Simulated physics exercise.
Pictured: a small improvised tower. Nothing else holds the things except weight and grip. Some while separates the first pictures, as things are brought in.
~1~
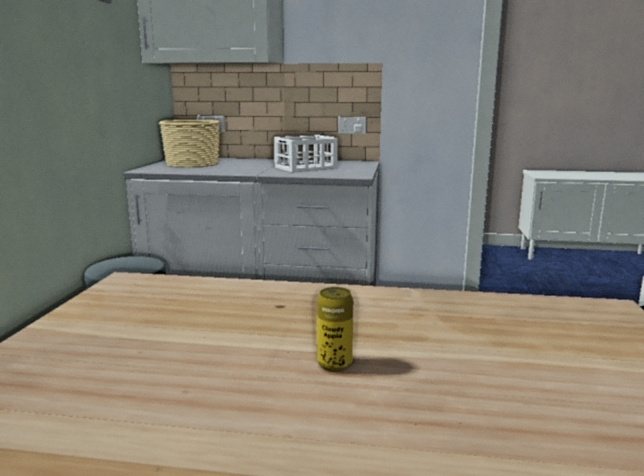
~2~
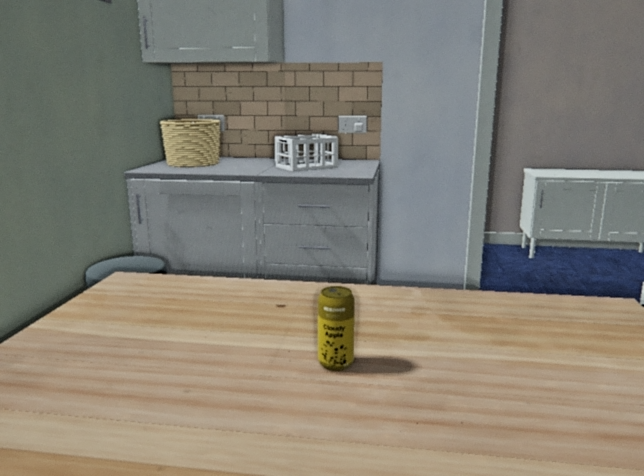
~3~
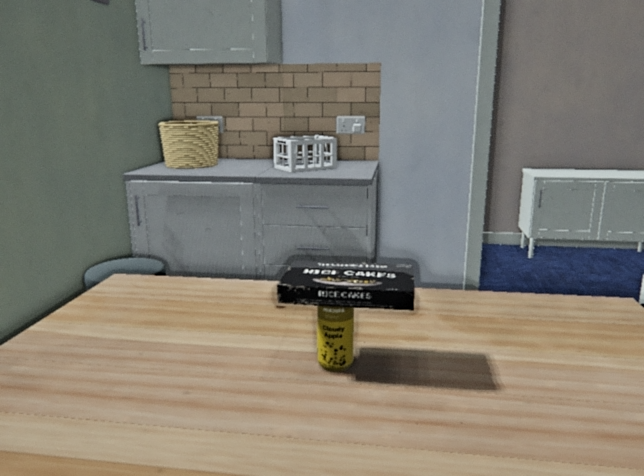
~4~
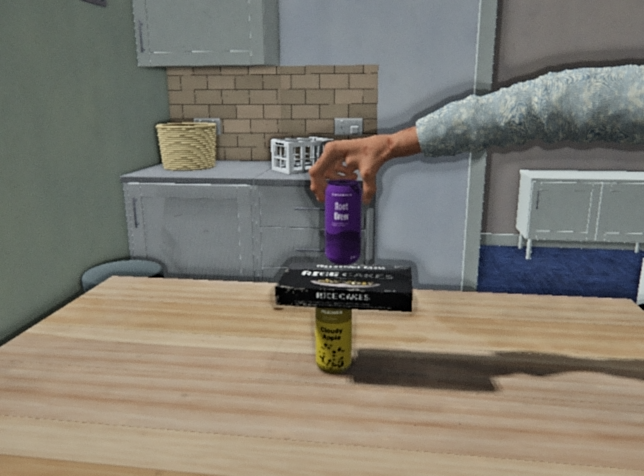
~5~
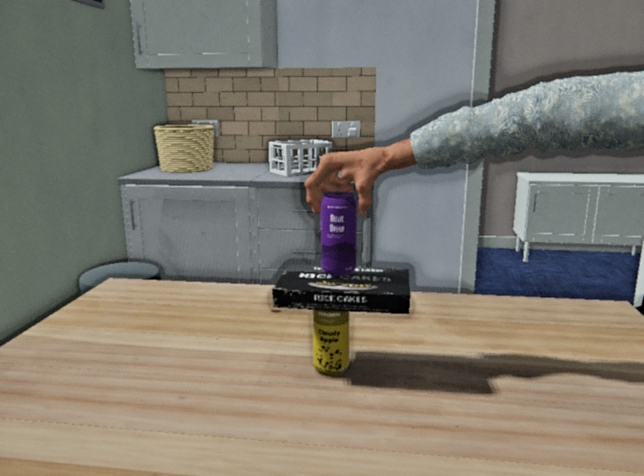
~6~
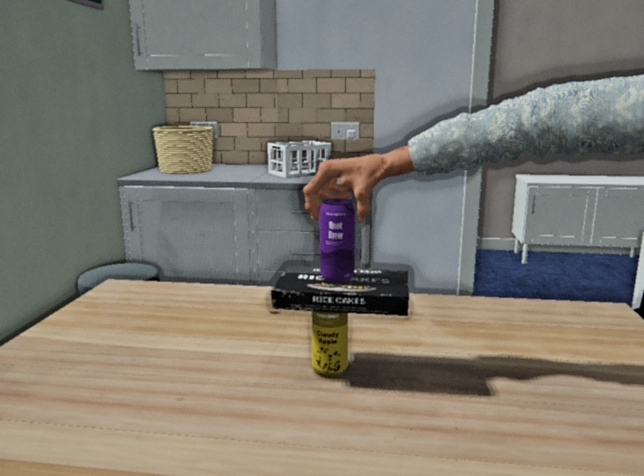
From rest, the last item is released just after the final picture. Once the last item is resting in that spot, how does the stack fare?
No fall.
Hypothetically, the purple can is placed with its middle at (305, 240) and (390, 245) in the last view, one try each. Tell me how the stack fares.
Result of try one is that it stays stable, and of try two that it tips over.
Then, 0.50 s later than the last frame, all is still.
Then, 1.30 s later than the last frame, purple can resting near (338, 241).
When it is over, all 3 as before. End places, in pixels of the last picture, purple can near (338, 241). The stack stays up.
